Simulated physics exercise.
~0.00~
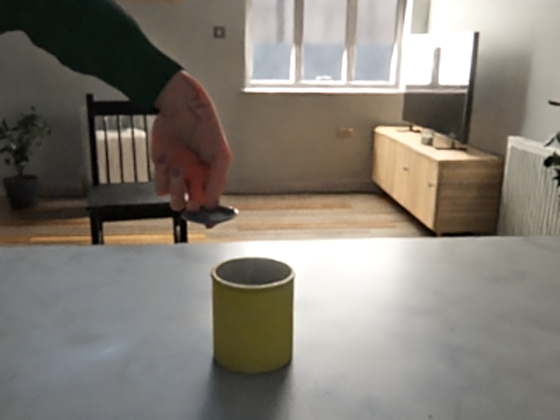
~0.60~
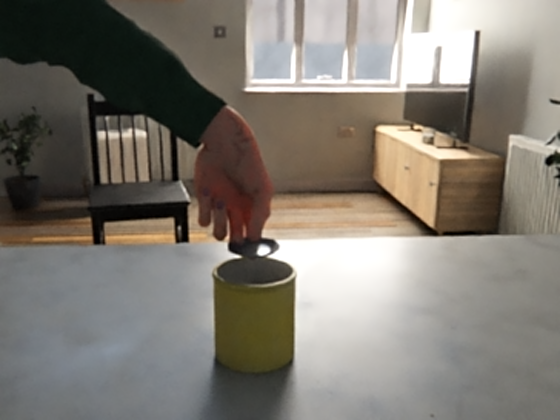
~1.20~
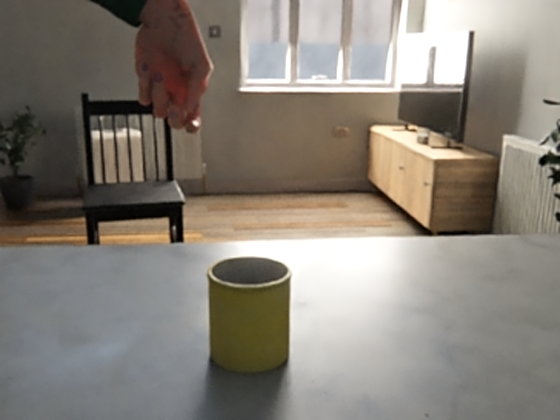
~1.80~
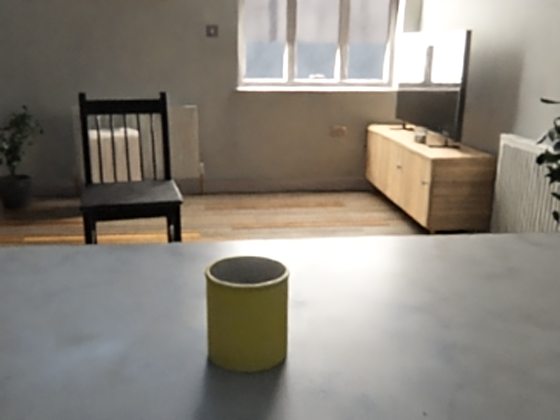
A grey plate being lowered by a hand onto a yellow container's rim, dropping inside as the hand releases and withdraws.
